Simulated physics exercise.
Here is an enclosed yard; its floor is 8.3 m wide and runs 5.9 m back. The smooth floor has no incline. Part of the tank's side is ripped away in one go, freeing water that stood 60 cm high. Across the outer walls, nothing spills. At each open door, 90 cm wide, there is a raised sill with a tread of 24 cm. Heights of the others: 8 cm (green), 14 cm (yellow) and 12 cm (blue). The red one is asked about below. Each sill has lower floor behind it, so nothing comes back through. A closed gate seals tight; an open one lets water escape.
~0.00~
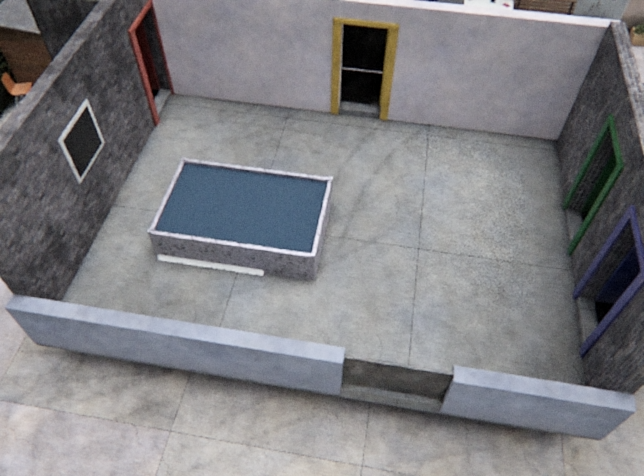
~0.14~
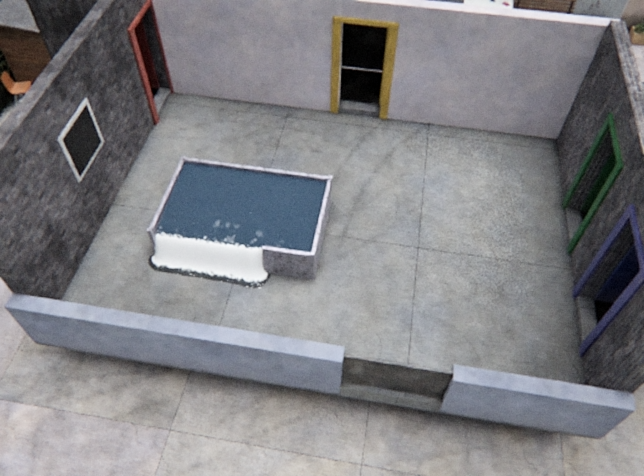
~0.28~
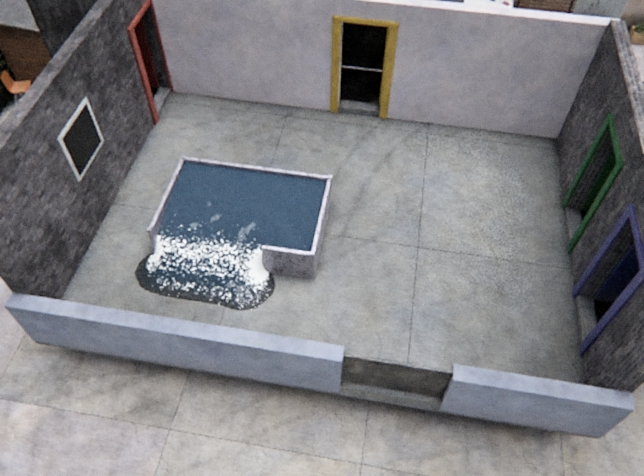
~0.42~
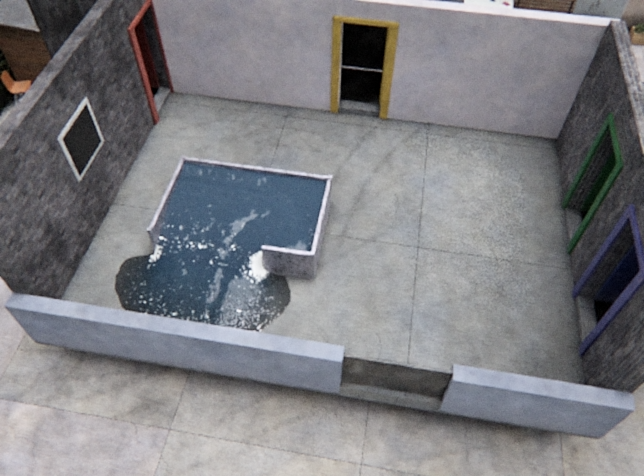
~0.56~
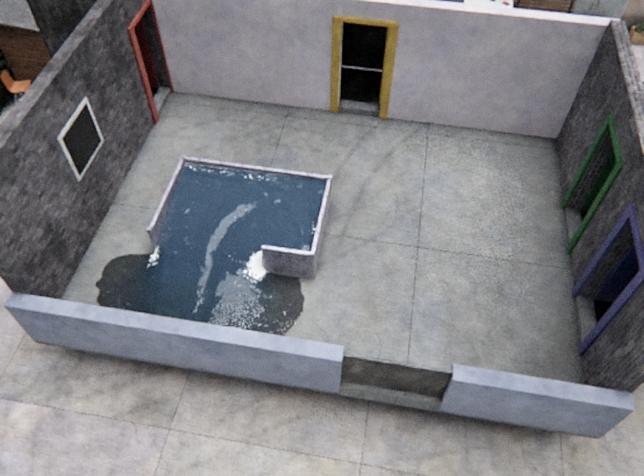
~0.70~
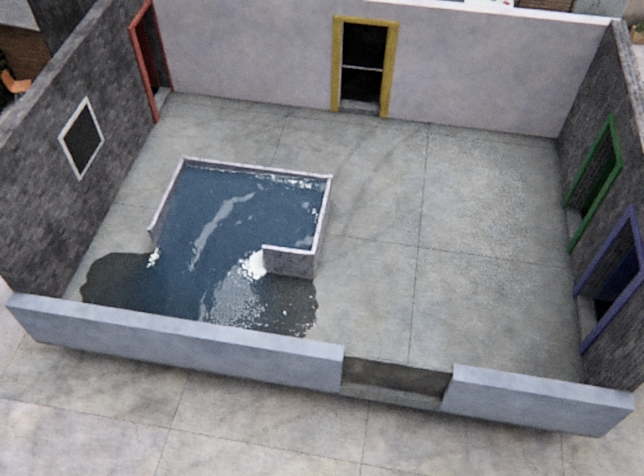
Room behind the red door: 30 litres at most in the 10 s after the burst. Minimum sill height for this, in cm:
13 cm, roughly.
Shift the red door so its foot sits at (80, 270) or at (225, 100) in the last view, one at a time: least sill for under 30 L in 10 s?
In turn: Roughly 24 cm, roughly 13.5 cm.
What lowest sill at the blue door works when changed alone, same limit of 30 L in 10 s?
The blue door needs around 8.0 cm.
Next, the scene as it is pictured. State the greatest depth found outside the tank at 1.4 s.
About 46 cm at most.
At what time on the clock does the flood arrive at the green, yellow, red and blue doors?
So green sees it at 4.0 s, yellow at 5.0 s, red at 3.2 s and blue at 3.2 s.
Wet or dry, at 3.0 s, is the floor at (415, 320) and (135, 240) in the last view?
In that order: Under water, flooded.
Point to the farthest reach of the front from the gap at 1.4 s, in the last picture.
Around pixel (366, 375).
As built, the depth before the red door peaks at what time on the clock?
Peak: Close to 5.0 s.
After 1.4 s water covers 15 % of the floor, deepest (46 cm) near (170, 342); it has not reached the red door.
After 3.0 s water covers 45 % of the floor, deepest (34 cm) near (50, 322); it has not reached the red door.
After 10.0 s water covers 95 % of the floor, deepest (14 cm) near (562, 180); 8 cm at the red door, 29 litres in over its 13 cm sill.
At the red door as built, the water arrived by 3.2 s and peaked near 20 cm at 5.2 s.
Run again over the same 10 s with other heights there, 38 litres in over 12 cm, 22 litres over 14 cm. The limit of 30 litres is kept from about 13 cm up.
